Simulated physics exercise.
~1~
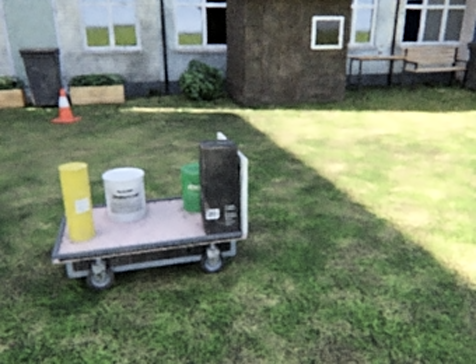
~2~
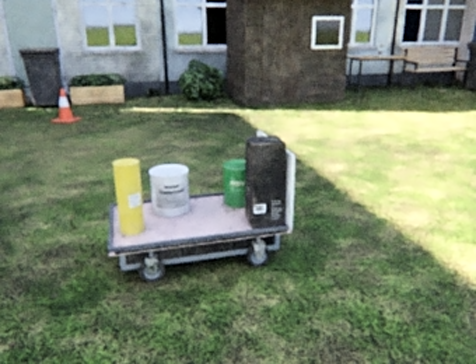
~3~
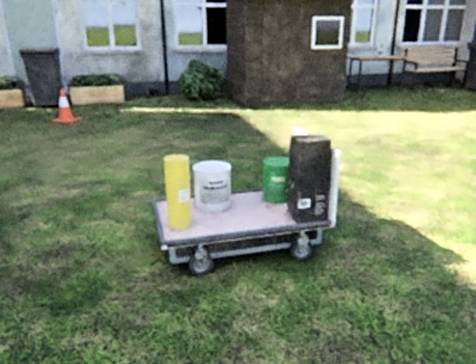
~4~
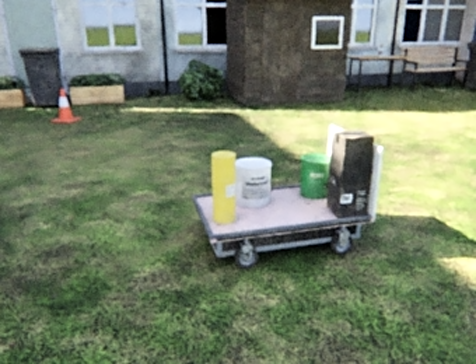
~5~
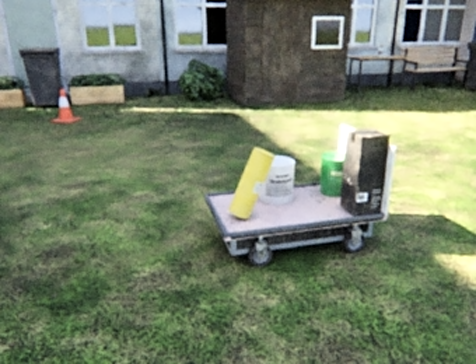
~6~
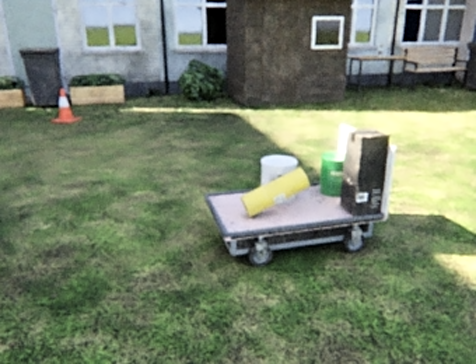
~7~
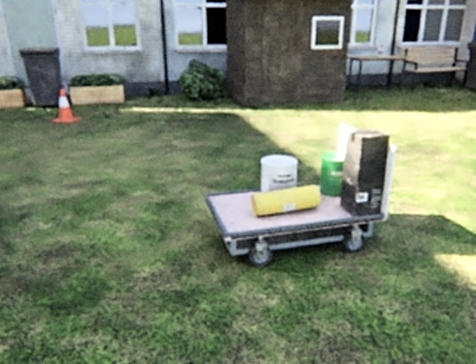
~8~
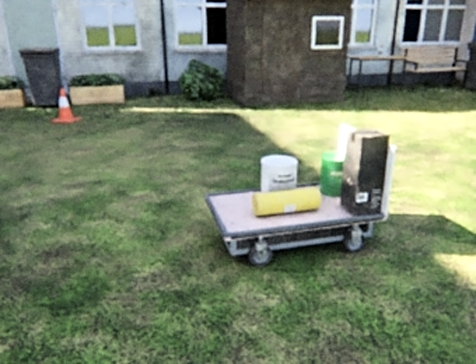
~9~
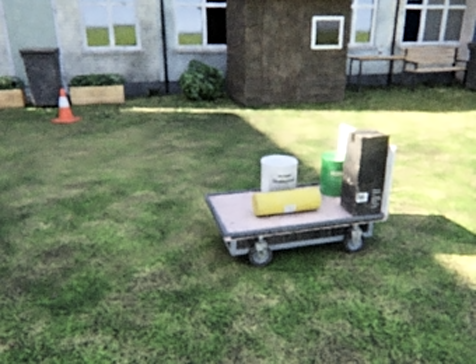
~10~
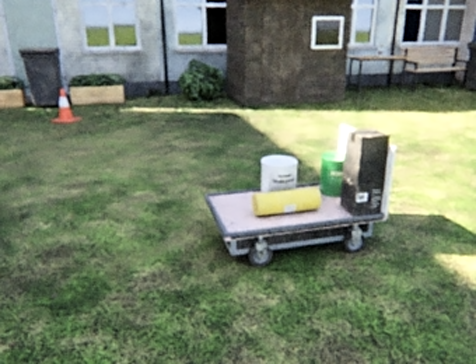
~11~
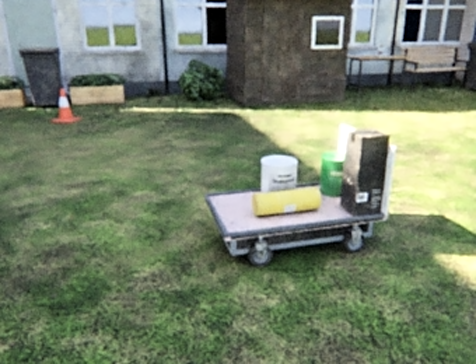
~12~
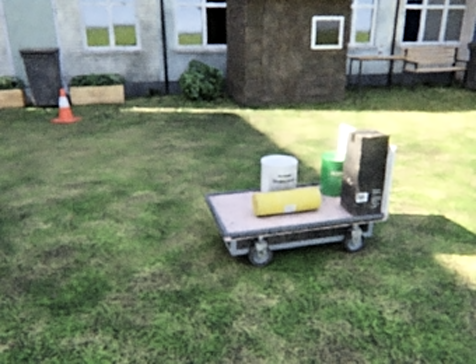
The clip shows a flat cart carrying a yellow canister, a white pail, a green pail and a black box rightward across a lawn. As it stops, the canister tips over toward the right and settles on its side on the deck, while the box and pails stay upright.
